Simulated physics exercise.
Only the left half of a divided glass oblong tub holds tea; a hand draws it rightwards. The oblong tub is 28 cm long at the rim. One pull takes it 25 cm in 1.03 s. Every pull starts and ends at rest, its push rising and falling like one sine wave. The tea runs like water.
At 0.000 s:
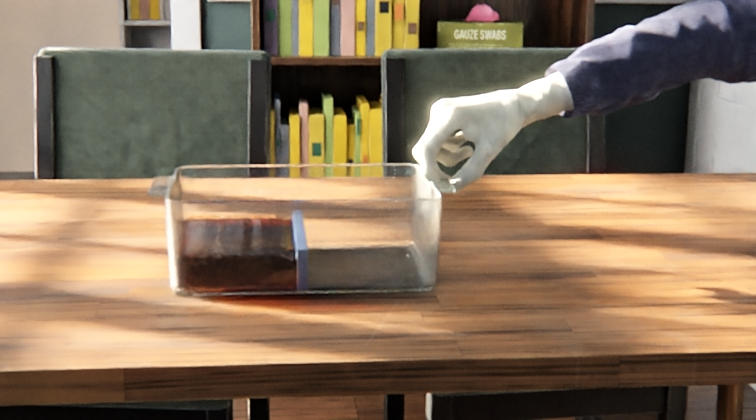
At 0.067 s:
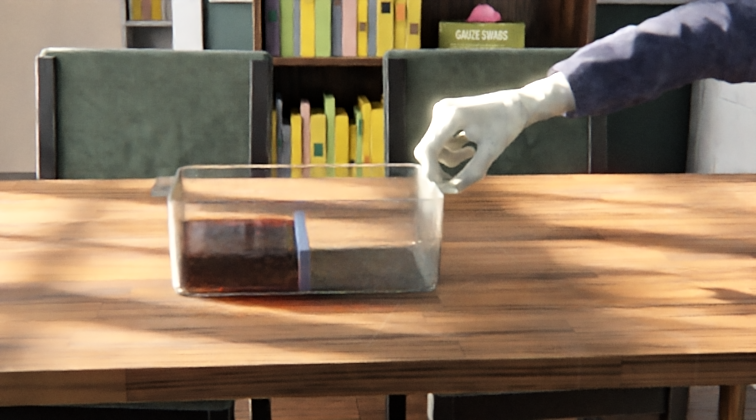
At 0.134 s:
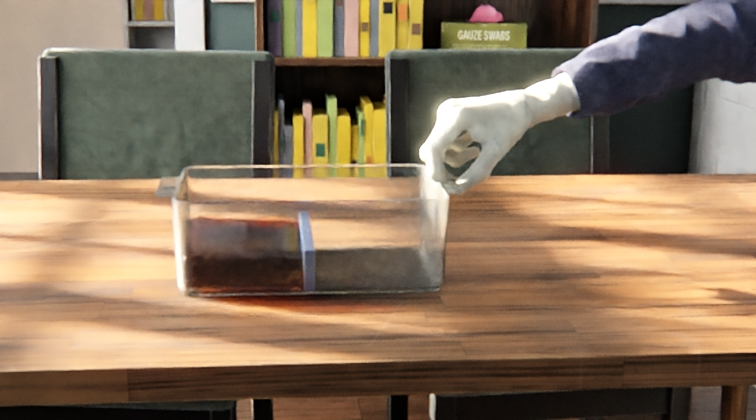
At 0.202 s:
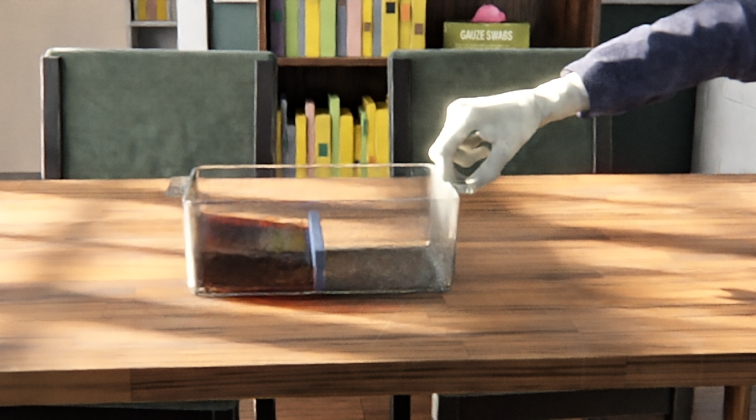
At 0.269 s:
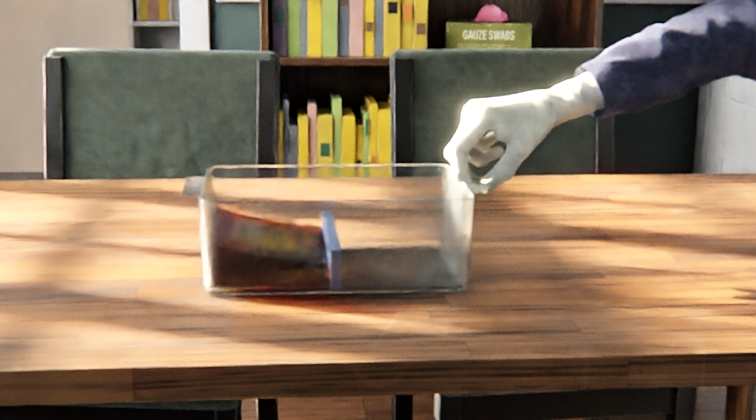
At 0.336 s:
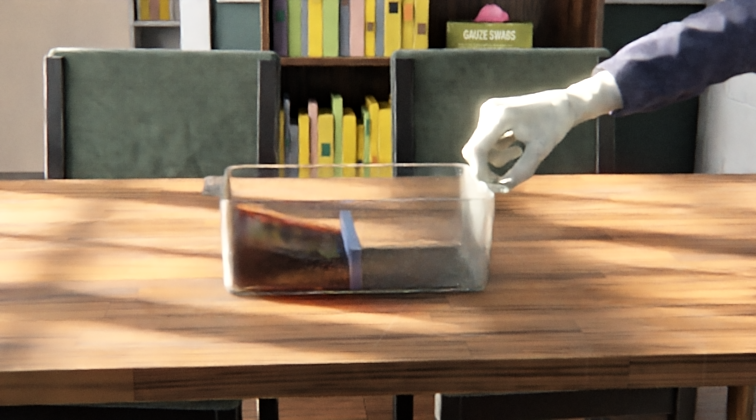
On a sunlit wooden table, a pale hand draws a divided glass tub rightwards, dark tea sloping up towards its left end.
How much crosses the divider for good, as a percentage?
Close to 4 per cent.
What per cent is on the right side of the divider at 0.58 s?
Some 0 per cent.
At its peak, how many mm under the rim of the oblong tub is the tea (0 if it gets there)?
About 45 mm.
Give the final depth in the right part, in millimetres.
About 2 mm.
By 0.58 s it has gone 16 cm; 0 per cent is on the right side and 0 is out of the oblong tub.
By 0.83 s it has gone 24 cm; 3 per cent is on the right side and 0 is out of the oblong tub.
By 1.07 s it has gone 25 cm; 4 per cent is on the right side and 0 is out of the oblong tub.
By 1.32 s it has gone 25 cm; 4 per cent is on the right side and 0 is out of the oblong tub.
At rest 4 per cent is on the right side and 0 is out of the oblong tub.
